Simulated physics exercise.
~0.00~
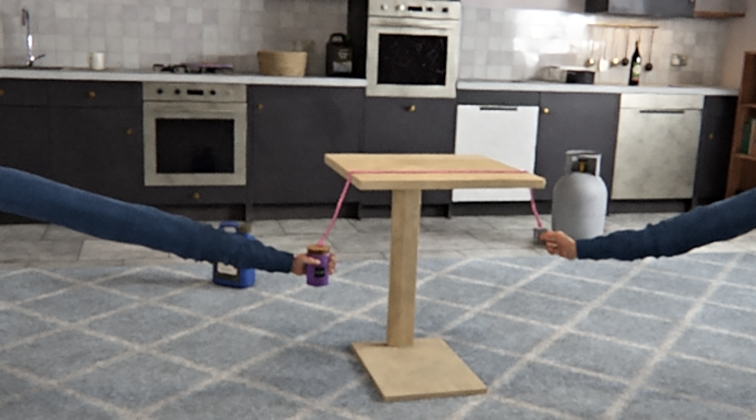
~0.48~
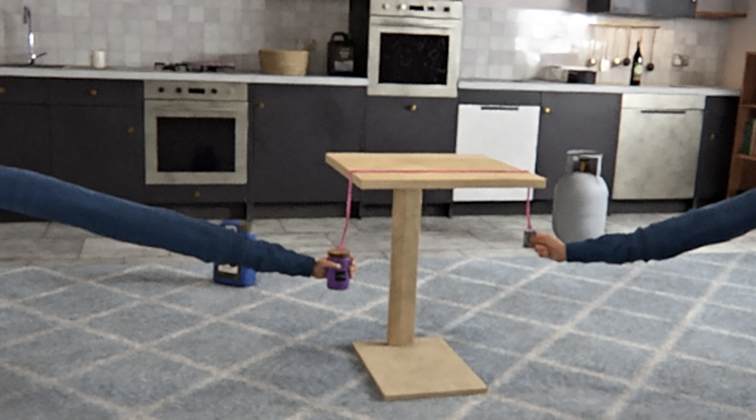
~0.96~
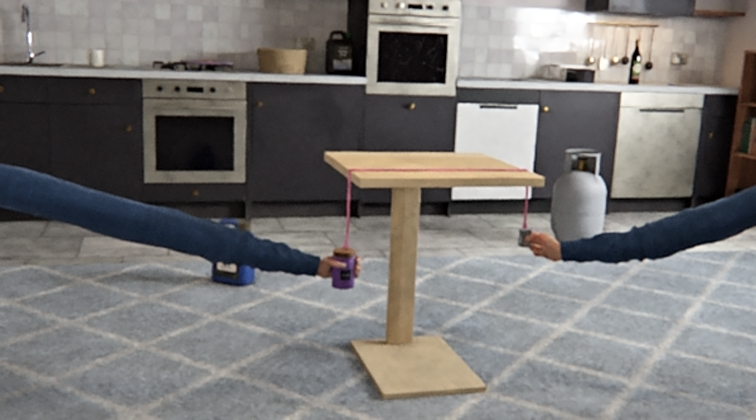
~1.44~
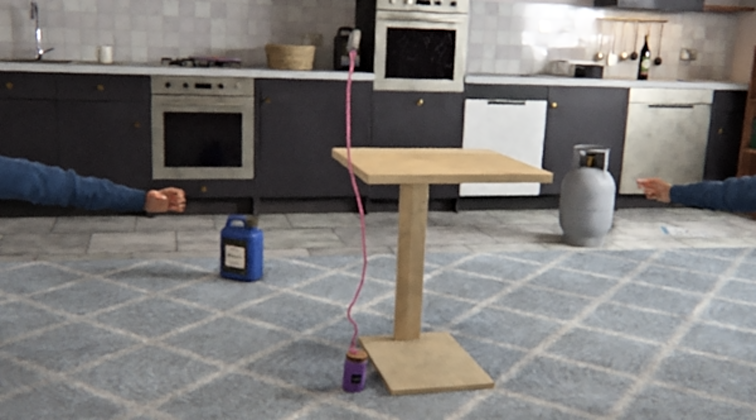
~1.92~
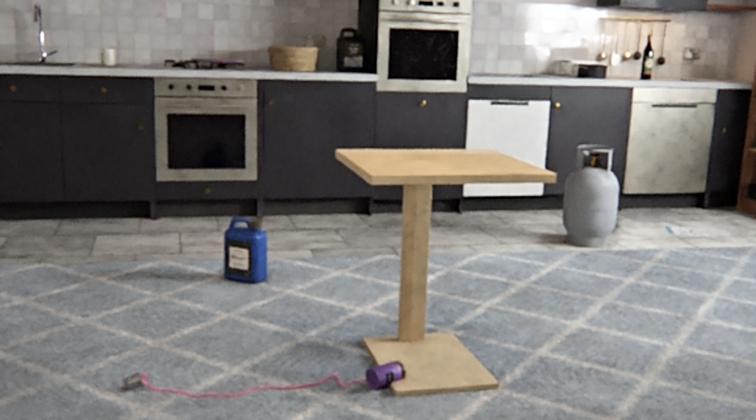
Purple jar on a pink cord dropping left of a wooden table as two hands let go, dragging the small matchbox over to the floor.
